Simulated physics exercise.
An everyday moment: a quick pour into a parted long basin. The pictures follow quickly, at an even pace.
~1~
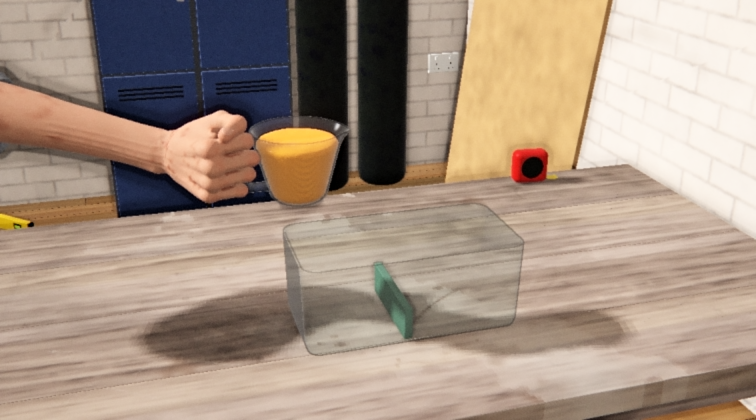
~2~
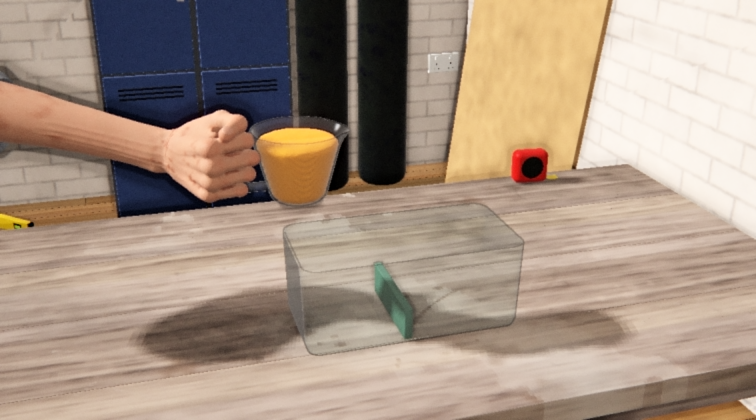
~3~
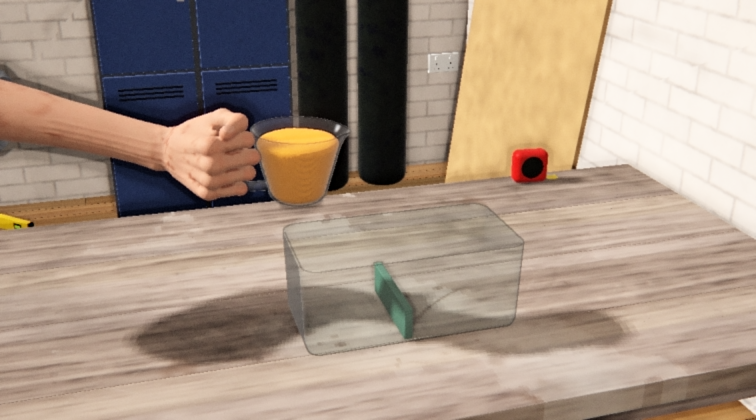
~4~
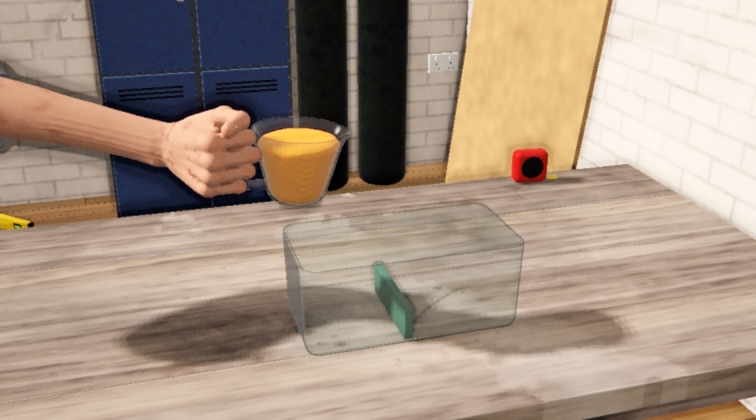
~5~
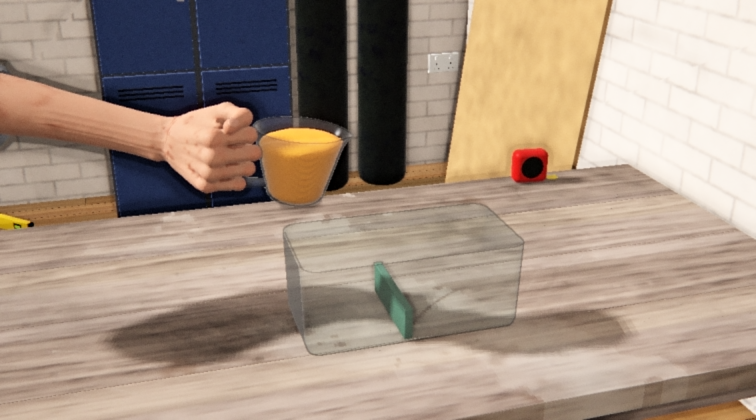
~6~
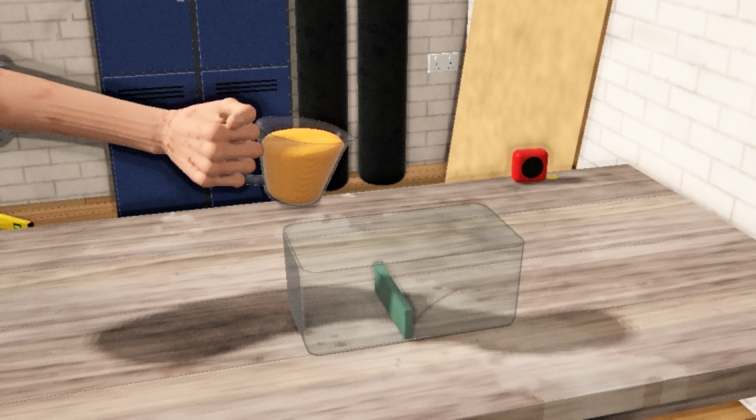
We see a fist beside a clear cup of orange liquid above a transparent box with a green divider on a wooden table. The cup stays nearly level at first, then tilts slightly to the right.
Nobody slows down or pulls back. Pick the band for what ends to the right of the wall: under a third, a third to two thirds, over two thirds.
In the end from a third to two thirds is right of the wall.
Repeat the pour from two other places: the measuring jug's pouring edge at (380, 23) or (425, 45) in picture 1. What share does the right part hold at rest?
In turn 90 and 85 in a hundred.
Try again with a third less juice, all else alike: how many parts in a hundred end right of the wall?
Some 20 per cent.
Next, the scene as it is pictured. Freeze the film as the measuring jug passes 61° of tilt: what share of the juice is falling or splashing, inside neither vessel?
Near 20 %.
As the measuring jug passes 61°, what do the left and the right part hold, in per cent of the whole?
Some 5 per cent left and 10 right.
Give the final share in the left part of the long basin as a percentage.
Close to 50 per cent.
A moment on, the measuring jug is tipped part way and 66 per cent is still to pour, 3 is left of the wall and 9 right of it.
Next, the measuring jug is tipped on its side and 12 per cent is still to pour, 28 is left of the wall and 48 right of it.
Then the measuring jug is tipped on its side and 0 per cent is still to pour, 49 is left of the wall and 50 right of it.
Later the measuring jug is tipped on its side and 0 per cent is still to pour, 49 is left of the wall and 51 right of it.
In the end 49 per cent lies left of the wall, 50 right of it and 1 outside.
